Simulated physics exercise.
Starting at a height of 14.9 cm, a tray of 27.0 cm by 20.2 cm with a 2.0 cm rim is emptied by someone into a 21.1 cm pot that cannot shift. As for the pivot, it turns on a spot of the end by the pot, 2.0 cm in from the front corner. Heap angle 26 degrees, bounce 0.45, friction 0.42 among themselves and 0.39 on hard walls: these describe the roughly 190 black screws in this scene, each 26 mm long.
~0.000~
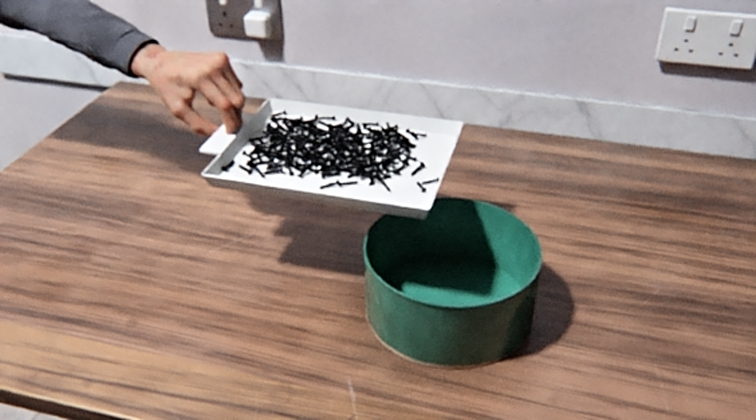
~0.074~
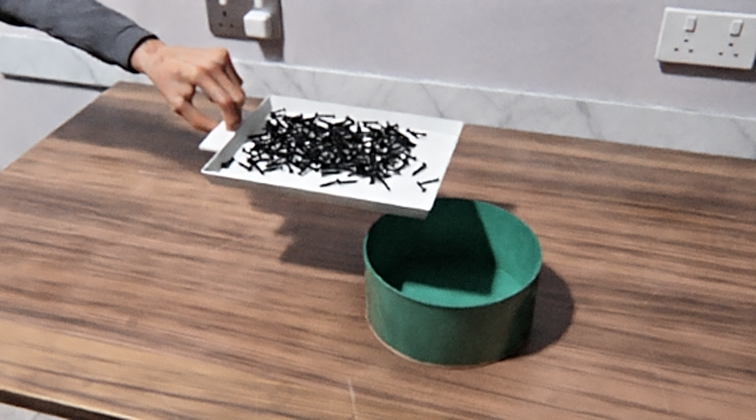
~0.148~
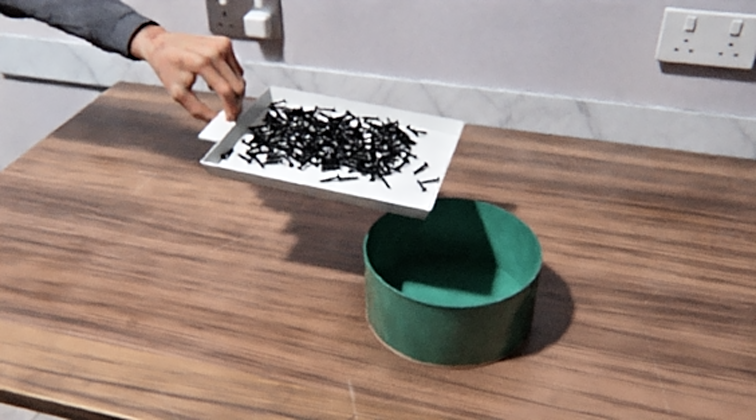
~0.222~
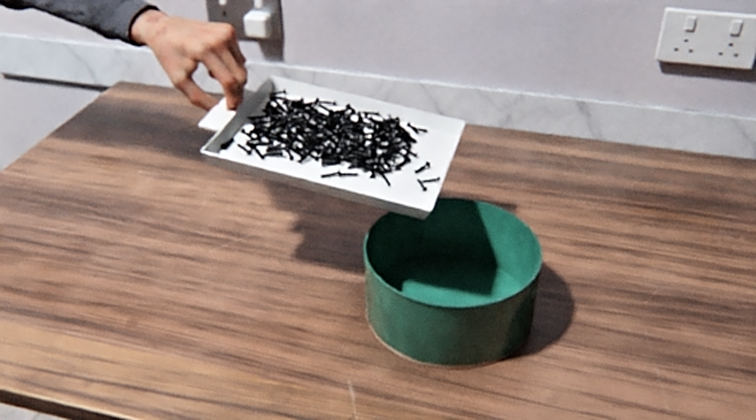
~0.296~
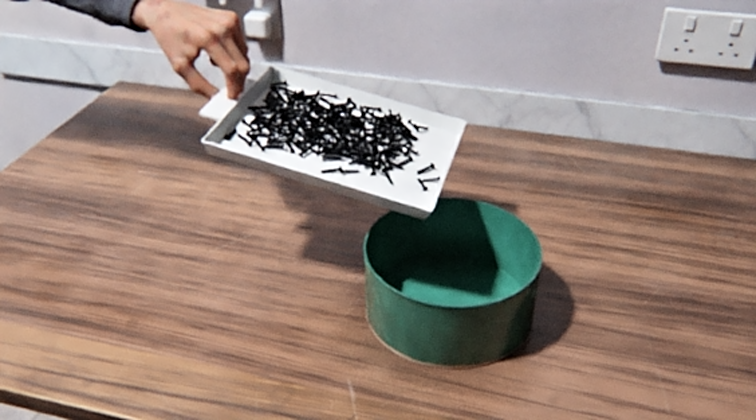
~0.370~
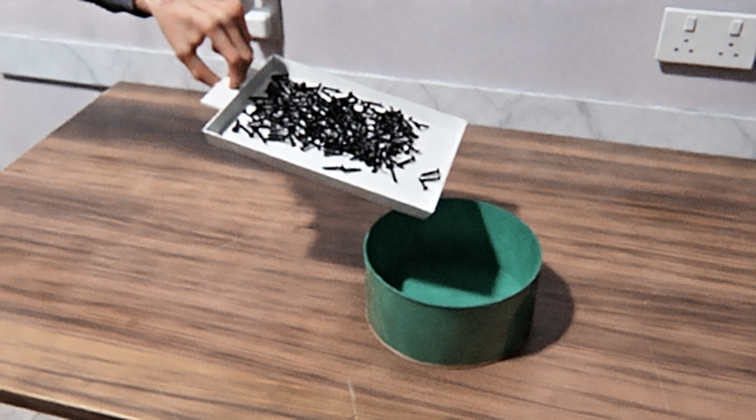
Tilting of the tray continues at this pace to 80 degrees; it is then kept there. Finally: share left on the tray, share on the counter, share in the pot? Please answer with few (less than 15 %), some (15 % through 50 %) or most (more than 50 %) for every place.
Tray: Few, counter: Some, pot: Most.
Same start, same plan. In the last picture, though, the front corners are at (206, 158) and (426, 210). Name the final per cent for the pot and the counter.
Split: Pot = 70, counter = 30.
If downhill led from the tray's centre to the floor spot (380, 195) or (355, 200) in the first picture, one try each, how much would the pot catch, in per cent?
Estimate: Some 95 % and some 70 % respectively.
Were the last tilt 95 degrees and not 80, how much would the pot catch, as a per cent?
I'd expect some 75 per cent in the pot.
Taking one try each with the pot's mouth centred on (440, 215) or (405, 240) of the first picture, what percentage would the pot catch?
Estimates: 90 in a hundred and 50 in a hundred.
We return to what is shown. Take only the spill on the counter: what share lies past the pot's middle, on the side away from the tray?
80 %.
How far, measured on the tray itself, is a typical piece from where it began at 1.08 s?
About 13 cm.
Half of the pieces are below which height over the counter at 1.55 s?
Roughly 18 centimetres.
After 1.08 s, tilt 45 degrees; the tray holds 100 %, the pot 0 %.
Then, at 1.55 s, tilt 65 degrees; the tray holds 85 %, the pot 10 %.
After 2.09 s, tilt 80 degrees; the tray holds 10 %, the pot 60 %.
In the end, at 2.9 s, tray 5 %, counter 30 %, pot 70 %.
